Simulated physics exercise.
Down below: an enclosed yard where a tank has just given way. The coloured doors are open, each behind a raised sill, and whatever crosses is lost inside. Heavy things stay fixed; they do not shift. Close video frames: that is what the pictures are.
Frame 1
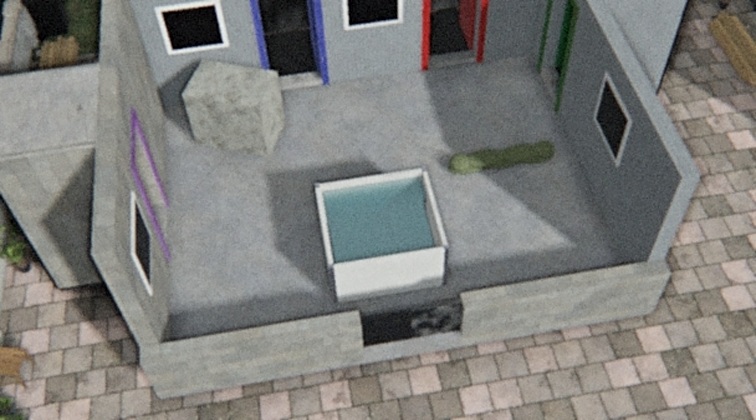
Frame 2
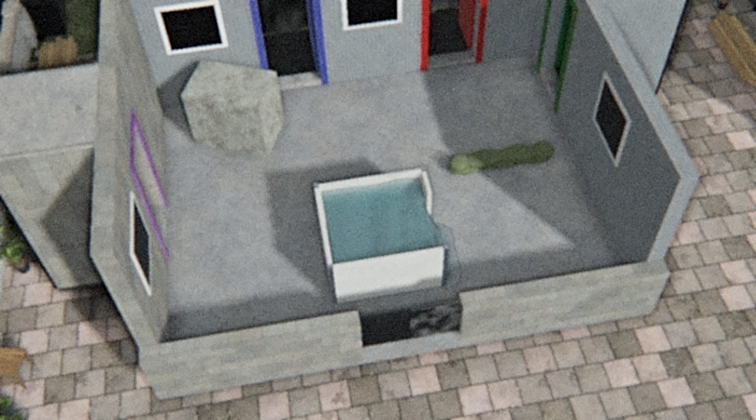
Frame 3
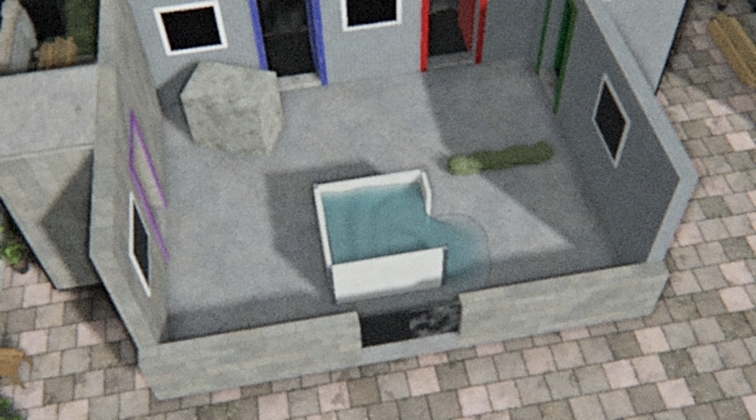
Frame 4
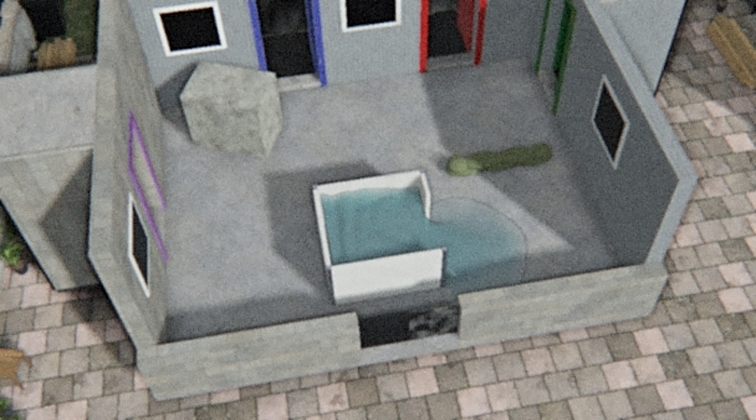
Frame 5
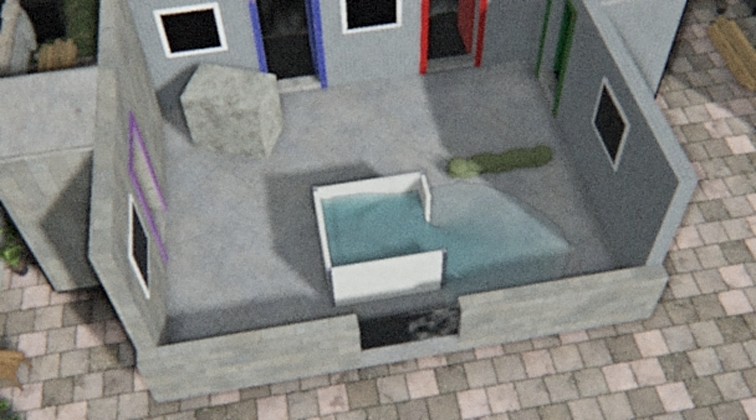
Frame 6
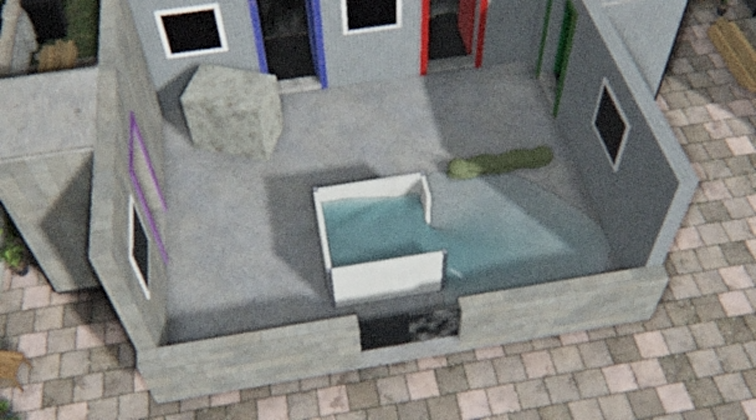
Water sits still in a square white tank in a grey walled yard with open blue, red and green doorways, then breaks out through the tank's right side. It spreads rightward across the floor in a widening sheet, passing below a green bush-like strip and nearing the right wall.
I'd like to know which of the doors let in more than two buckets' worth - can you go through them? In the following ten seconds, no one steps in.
My prediction: The blue door will pass two buckets at most; the green door will pass two buckets at most; the purple door will pass two buckets at most; the red door will pass two buckets at most.
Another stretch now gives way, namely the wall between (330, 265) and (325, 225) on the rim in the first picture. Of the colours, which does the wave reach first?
The purple door comes first.
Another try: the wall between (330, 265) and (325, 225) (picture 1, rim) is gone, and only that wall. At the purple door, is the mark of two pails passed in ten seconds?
I'd say the purple door exceeds the limit.
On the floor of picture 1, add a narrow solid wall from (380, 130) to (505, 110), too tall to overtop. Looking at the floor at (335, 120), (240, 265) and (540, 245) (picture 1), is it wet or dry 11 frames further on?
One after the other: Not flooded, free of water, flooded.
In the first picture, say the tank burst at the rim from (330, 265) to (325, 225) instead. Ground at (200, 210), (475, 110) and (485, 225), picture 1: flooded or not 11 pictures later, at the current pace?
So: Wetted, then spared, then spared.
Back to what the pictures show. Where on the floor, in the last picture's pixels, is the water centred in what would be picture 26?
I'd say near (494, 221).
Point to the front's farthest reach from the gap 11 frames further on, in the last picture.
Look around (531, 65).
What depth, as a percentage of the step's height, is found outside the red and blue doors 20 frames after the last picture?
Some 130 percent, then some 0 percent.
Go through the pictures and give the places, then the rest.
The first picture shows the water tank at (380, 219) is whole and still.
In the second picture, water pours out at (434, 245) and has run to (446, 286).
In the third picture, the front is at (472, 225), out from the gap at (433, 246).
In the fourth picture, the front is at (517, 232), out from the gap at (432, 249).
In the fifth picture, the front is at (563, 250), out from the gap at (432, 250).
In the sixth picture, the front is at (605, 244), out from the gap at (433, 251).
A moment on, water covers 20 % of the floor; the blue door not reached, the green door not reached, the purple door not reached, the red door not reached.
Next, water covers 30 % of the floor; the blue door not reached, the green door wet at the sill, nothing in, the purple door not reached, the red door not reached.
Then, water covers 40 % of the floor; the blue door not reached, the green door wet at the sill, nothing in, the purple door not reached, the red door wet at the sill, nothing in.
Later, water covers 80 % of the floor; the blue door wet at the sill, nothing in, the green door wet at the sill, nothing in, the purple door wet at the sill, nothing in, the red door under two buckets in.
In the end, water covers 95 % of the floor; the blue door wet at the sill, nothing in, the green door wet at the sill, nothing in, the purple door wet at the sill, nothing in, the red door under two buckets in.
